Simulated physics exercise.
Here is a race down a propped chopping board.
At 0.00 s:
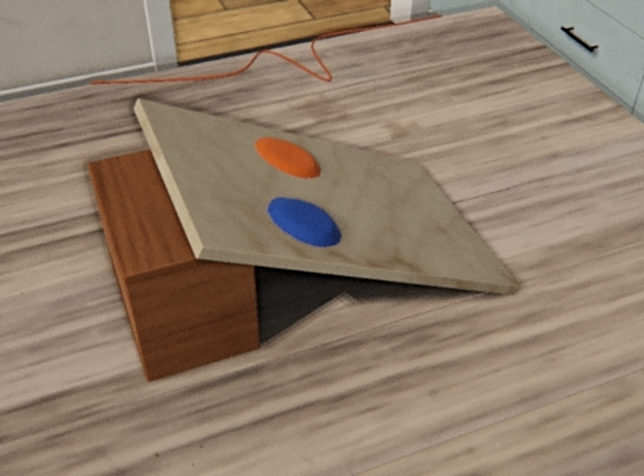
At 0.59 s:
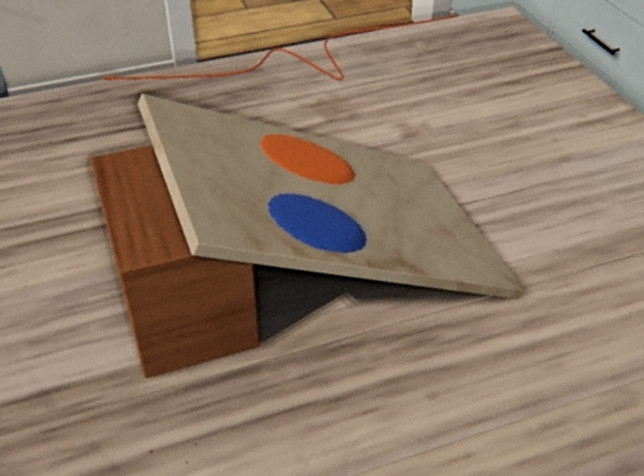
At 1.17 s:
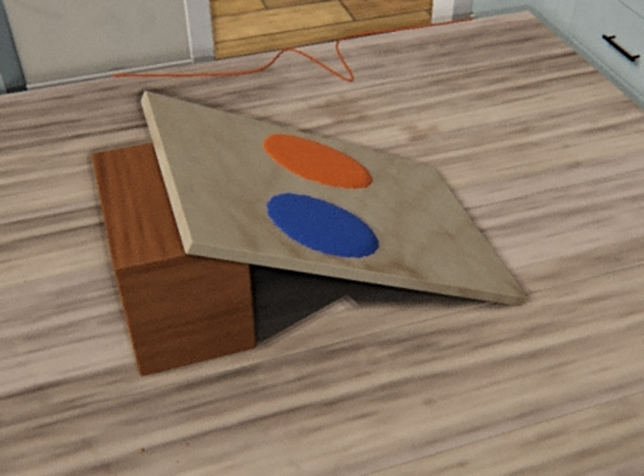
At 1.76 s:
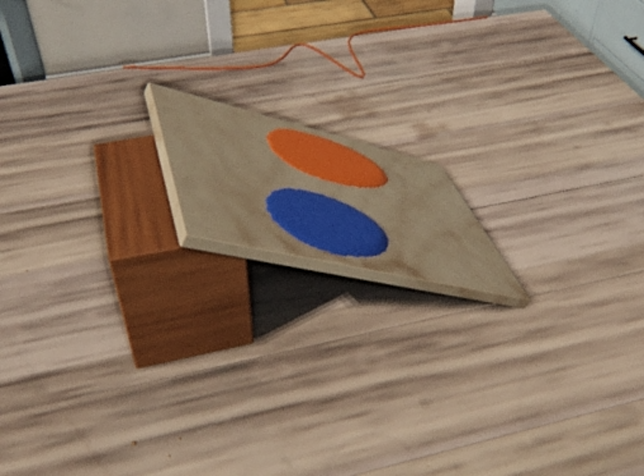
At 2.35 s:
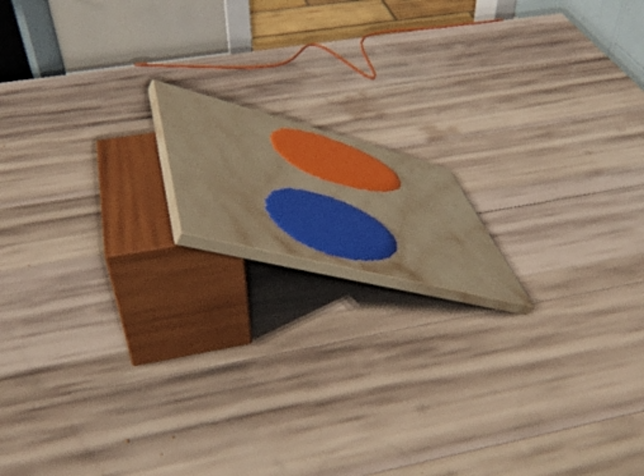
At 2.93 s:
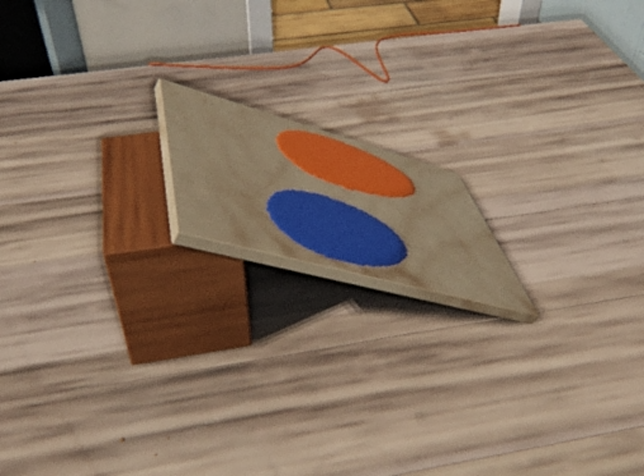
On a wood-grained floor, a pale chopping board slopes down to the right from a reddish-brown block, with an orange blob of sauce behind a blue one. Both start as small rounded mounds, then flatten and stretch down the slope into long ovals, spreading more slowly as the view shifts slightly.
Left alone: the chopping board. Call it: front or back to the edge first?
Back.
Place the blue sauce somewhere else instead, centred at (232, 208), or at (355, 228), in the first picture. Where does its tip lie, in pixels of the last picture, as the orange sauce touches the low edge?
First try near (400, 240), second try near (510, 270).
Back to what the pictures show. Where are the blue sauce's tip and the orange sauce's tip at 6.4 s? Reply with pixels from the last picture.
Fronts in last frame: (431, 251) then (443, 192).
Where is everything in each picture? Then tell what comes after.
In the first picture, tip of the blue sauce half way down; tip of the orange sauce (310, 161) half way down.
In the second picture, tip of the blue sauce (353, 227) half way down; tip of the orange sauce half way down.
In the third picture, tip of the blue sauce half way down; tip of the orange sauce (362, 170) three quarters of the way down.
In the fourth picture, tip of the blue sauce (377, 232) half way down; tip of the orange sauce three quarters of the way down.
In the fifth picture, tip of the blue sauce half way down; tip of the orange sauce (393, 175) three quarters of the way down.
In the sixth picture, tip of the blue sauce (398, 242) three quarters of the way down; tip of the orange sauce three quarters of the way down.
Around 6.4 s, the blue sauce is three quarters of the way down; the orange sauce is close to the edge.
Around 11.7 s, the blue sauce is three quarters of the way down; the orange sauce is at the low edge.
